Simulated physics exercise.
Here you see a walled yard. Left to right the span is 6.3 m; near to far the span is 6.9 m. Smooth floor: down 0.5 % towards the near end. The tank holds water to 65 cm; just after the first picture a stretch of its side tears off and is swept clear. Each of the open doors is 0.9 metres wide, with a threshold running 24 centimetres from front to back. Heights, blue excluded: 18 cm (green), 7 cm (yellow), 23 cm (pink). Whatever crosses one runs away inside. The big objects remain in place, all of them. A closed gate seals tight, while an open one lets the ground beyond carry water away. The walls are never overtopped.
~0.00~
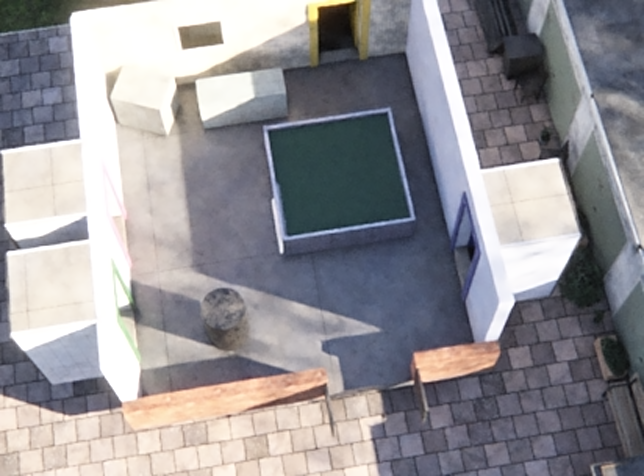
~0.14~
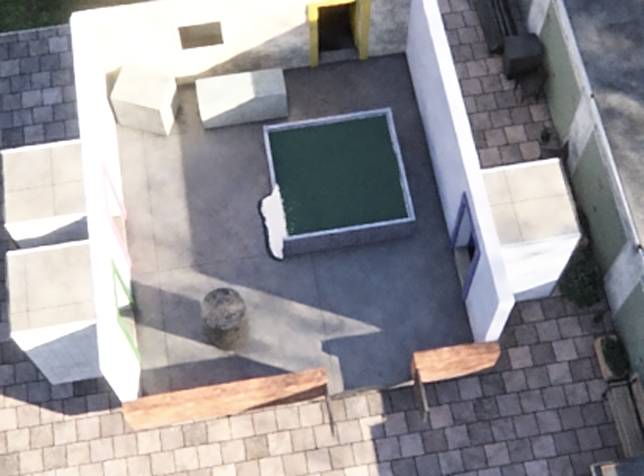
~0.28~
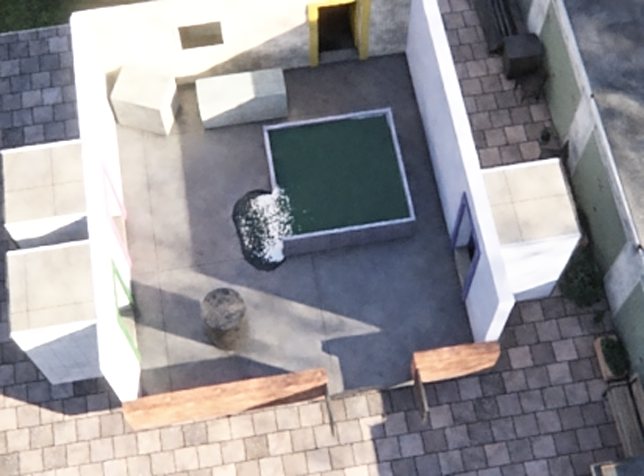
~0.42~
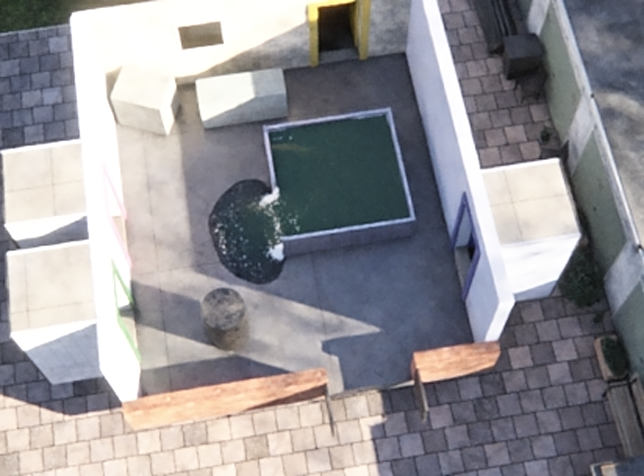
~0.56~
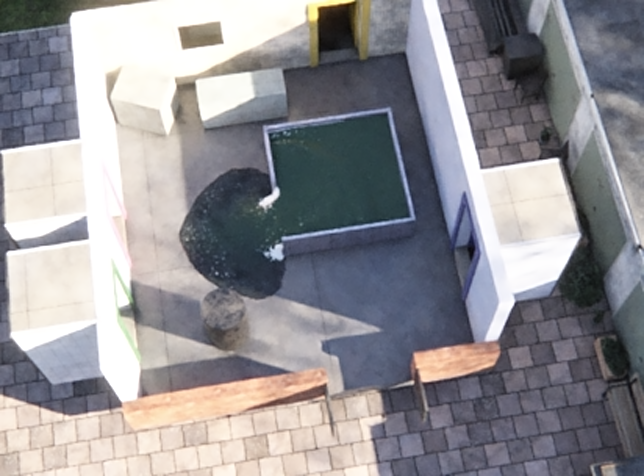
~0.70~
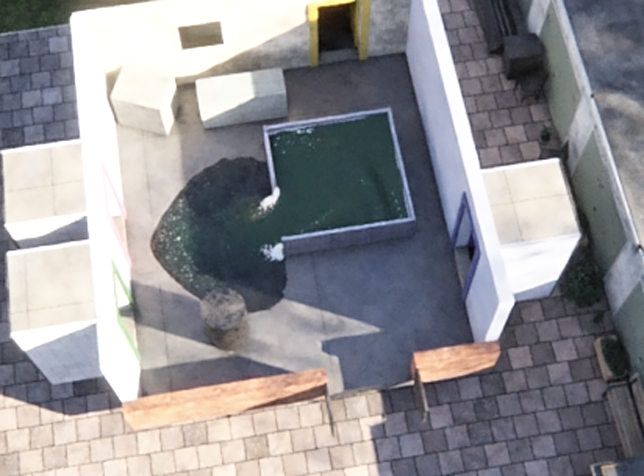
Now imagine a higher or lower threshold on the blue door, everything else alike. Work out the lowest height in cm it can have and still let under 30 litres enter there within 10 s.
The lowest such height is roughly 8 cm.
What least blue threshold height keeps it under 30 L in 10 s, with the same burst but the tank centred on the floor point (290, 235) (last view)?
Some 10.5 cm.
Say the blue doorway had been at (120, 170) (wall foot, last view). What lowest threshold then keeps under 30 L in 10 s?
15 cm.
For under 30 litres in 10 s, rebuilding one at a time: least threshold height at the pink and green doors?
Close to 25 cm (pink) and close to 22 cm (green).
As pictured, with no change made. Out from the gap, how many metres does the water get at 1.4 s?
Roughly 3.6 m.
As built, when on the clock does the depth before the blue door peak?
I'd guess close to 6.0 seconds.
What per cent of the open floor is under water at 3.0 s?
I'd say near 45 percent.
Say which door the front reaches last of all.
The yellow one comes last.
After 1.4 s water covers 30 % of the floor, deepest (40 cm) near (275, 237); it has not reached the blue door.
After 3.0 s water covers 45 % of the floor, deepest (38 cm) near (144, 411); it has not reached the blue door.
After 10.0 s water covers 95 % of the floor, deepest (16 cm) near (144, 411); 11 cm at the blue door, 0 litres in over its 26 cm threshold.
At the blue door as built, the water arrived by 5.2 s and peaked near 13 cm at 6.2 s.
Run again over the same 10 s with other heights there, 56 litres in over 6.5 cm, 19 litres over 9 cm. The limit of 30 litres is kept from about 8 cm up.
